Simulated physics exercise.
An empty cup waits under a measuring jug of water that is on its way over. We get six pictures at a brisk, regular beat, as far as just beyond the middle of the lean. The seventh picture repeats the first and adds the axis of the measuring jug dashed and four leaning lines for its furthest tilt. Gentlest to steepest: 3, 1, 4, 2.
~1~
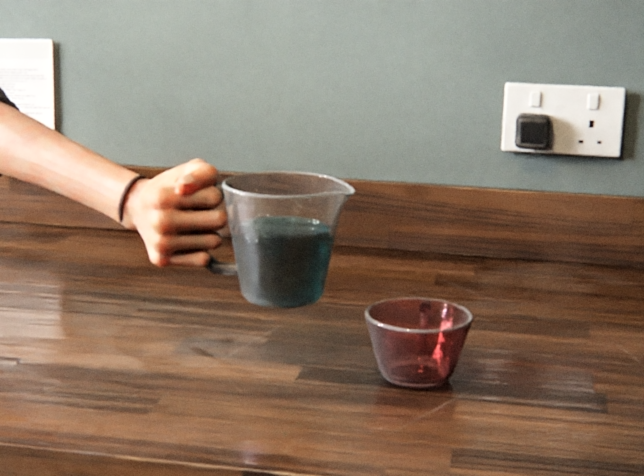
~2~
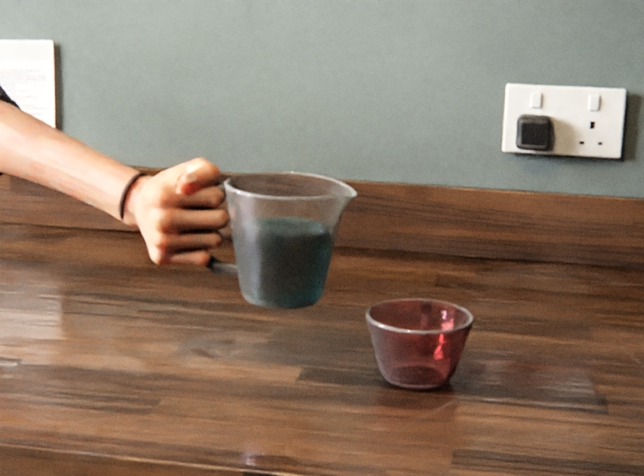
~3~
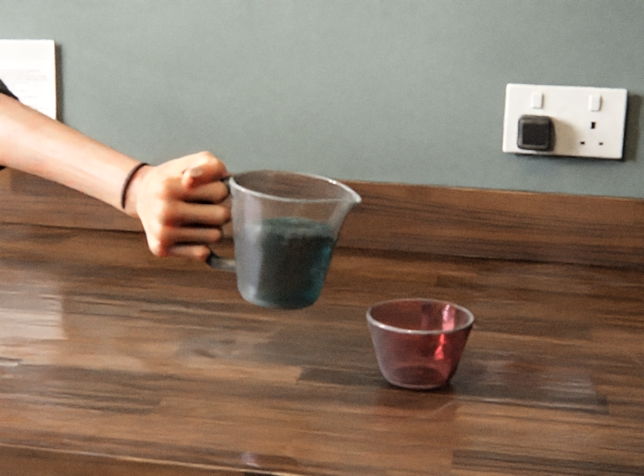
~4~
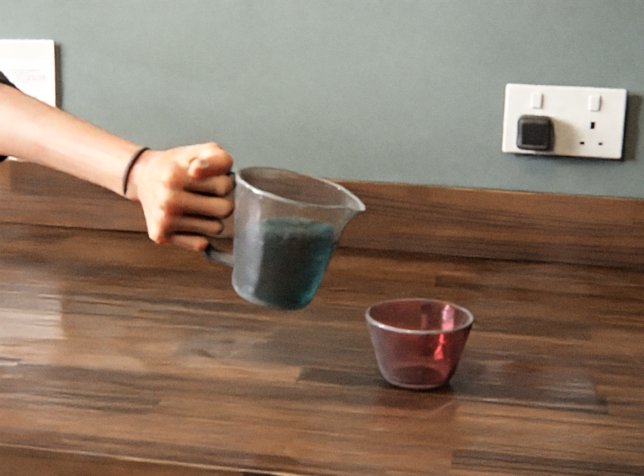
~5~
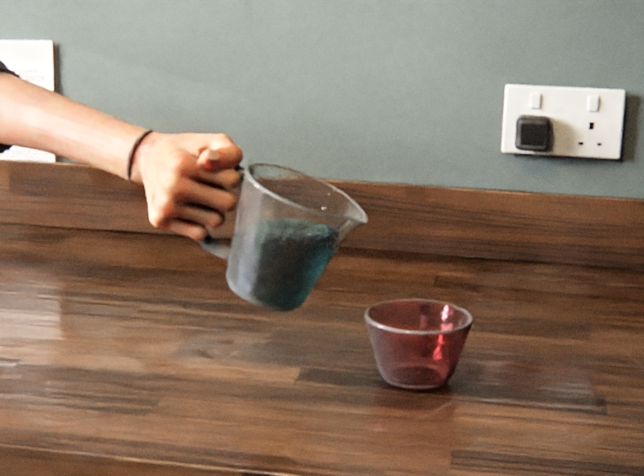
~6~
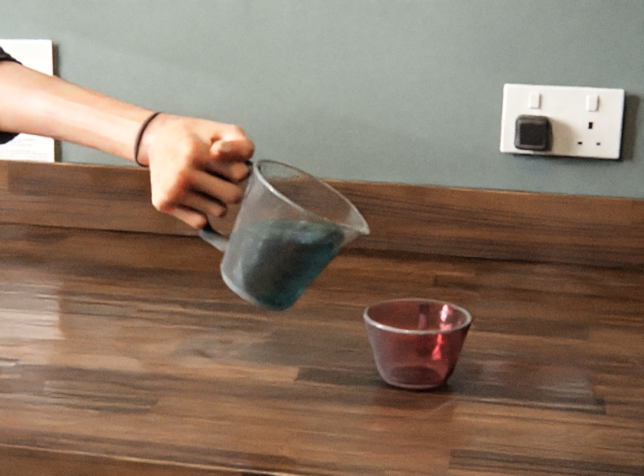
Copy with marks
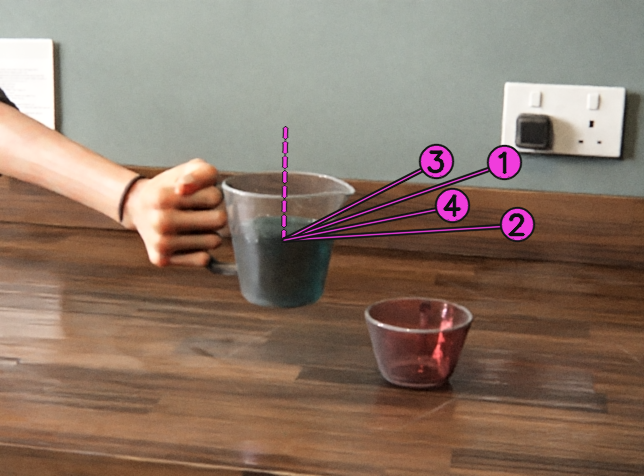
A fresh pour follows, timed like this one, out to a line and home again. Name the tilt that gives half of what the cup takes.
Mark 3.
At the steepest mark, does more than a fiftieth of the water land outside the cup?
Yes.
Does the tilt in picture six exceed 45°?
No, it does not.
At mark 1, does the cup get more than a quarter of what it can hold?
Yes.
In magenta, 1 at (488, 169); 2 at (500, 226); 3 at (421, 170); 4 at (436, 209).
For mark 1, the cup ends with about 71 % of what it can hold.
For mark 2, the cup ends with about 68 % of what it can hold; 33 % of the water is spilt.
For mark 3, the cup ends with about 47 % of what it can hold.
For mark 4, the cup ends with about 79 % of what it can hold; 12 % of the water is spilt.
